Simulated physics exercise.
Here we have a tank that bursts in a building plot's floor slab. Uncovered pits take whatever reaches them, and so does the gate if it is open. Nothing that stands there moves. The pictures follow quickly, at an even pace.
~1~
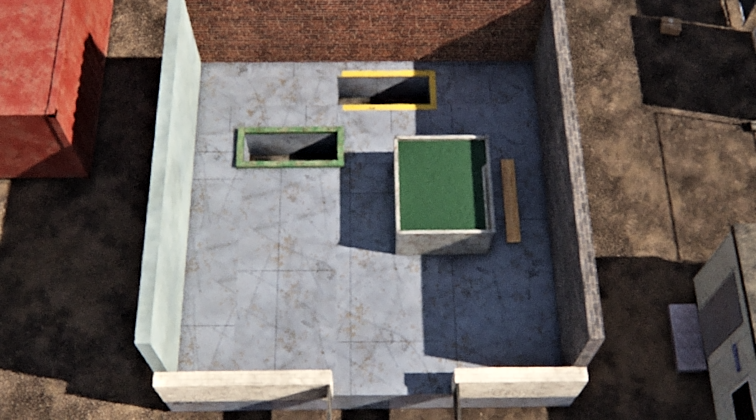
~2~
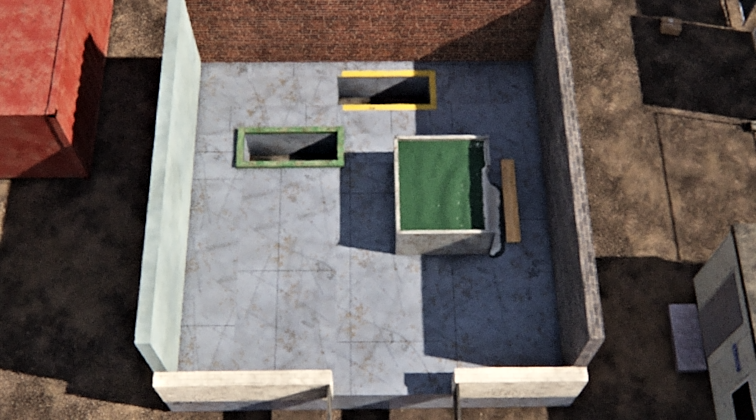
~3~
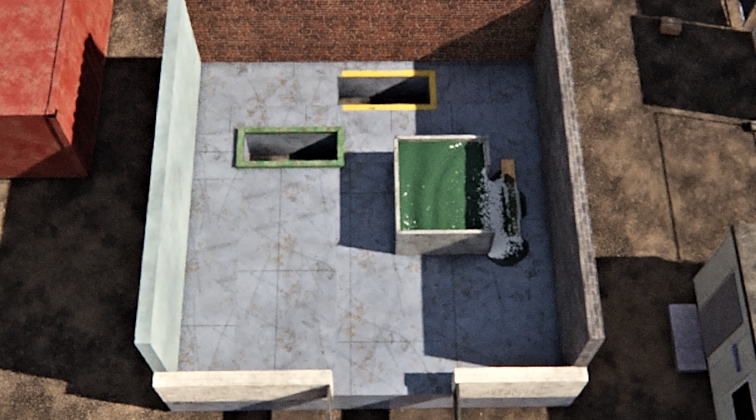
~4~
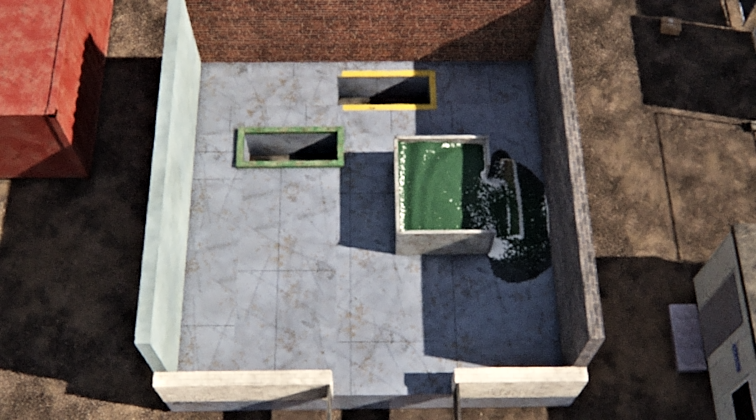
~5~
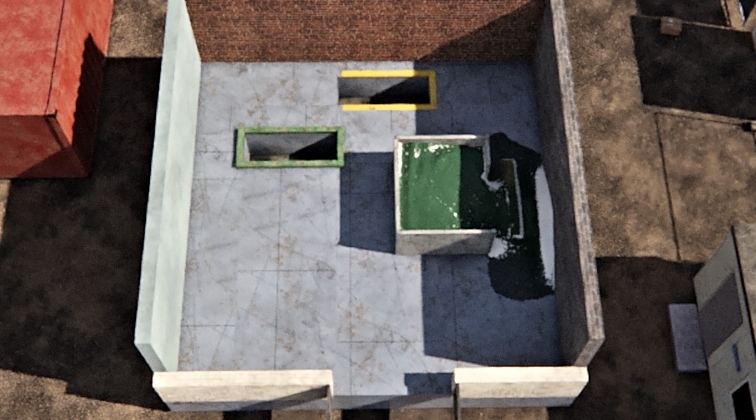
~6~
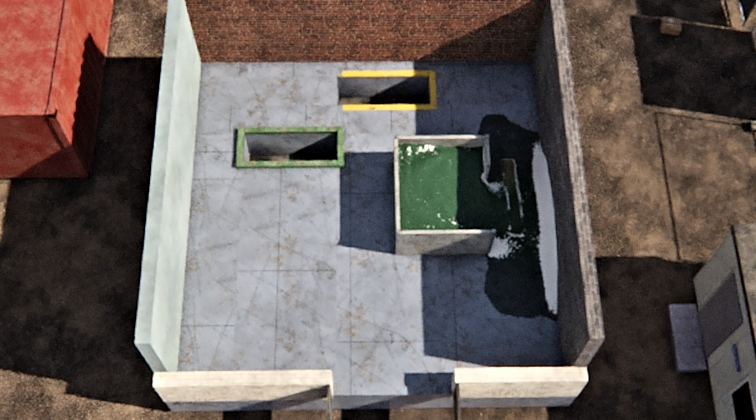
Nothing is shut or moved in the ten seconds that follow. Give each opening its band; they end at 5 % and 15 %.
In the end: The gate takes from 5 to 15 %; the green pit takes less than 5 %; the yellow pit takes more than 15 %.
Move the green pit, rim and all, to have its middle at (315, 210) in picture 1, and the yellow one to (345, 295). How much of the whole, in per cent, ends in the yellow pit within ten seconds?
Parts in a hundred: Yellow 15.
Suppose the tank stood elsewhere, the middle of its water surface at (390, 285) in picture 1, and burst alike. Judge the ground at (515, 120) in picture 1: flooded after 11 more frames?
Answer: Wet.
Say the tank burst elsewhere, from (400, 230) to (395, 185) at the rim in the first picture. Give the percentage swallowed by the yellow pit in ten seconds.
Parts in a hundred: Yellow 8.
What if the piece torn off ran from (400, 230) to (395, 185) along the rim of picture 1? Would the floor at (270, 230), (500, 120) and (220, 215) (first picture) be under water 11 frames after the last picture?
In turn: Wet, free of water, flooded.
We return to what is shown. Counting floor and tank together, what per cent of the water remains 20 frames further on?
Roughly 92 per cent.
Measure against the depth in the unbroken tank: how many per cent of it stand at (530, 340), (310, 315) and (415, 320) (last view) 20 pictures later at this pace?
In turn 25, 4 and 6 in a hundred.
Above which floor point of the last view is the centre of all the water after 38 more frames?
Around (411, 234).
A moment on, water covers 20 % of the floor; the gate 0 %, the green pit 0 %, the yellow pit 0 %.
Next, water covers 30 % of the floor; the gate 0 %, the green pit 0 %, the yellow pit 0 %.
Then, water covers 50 % of the floor; the gate 2 %, the green pit 0 %, the yellow pit 6 %.
Later, water covers 80 % of the floor; the gate 6 %, the green pit 0 %, the yellow pit 17 %.
In the end, water covers 95 % of the floor; the gate 9 %, the green pit 0 %, the yellow pit 24 %.
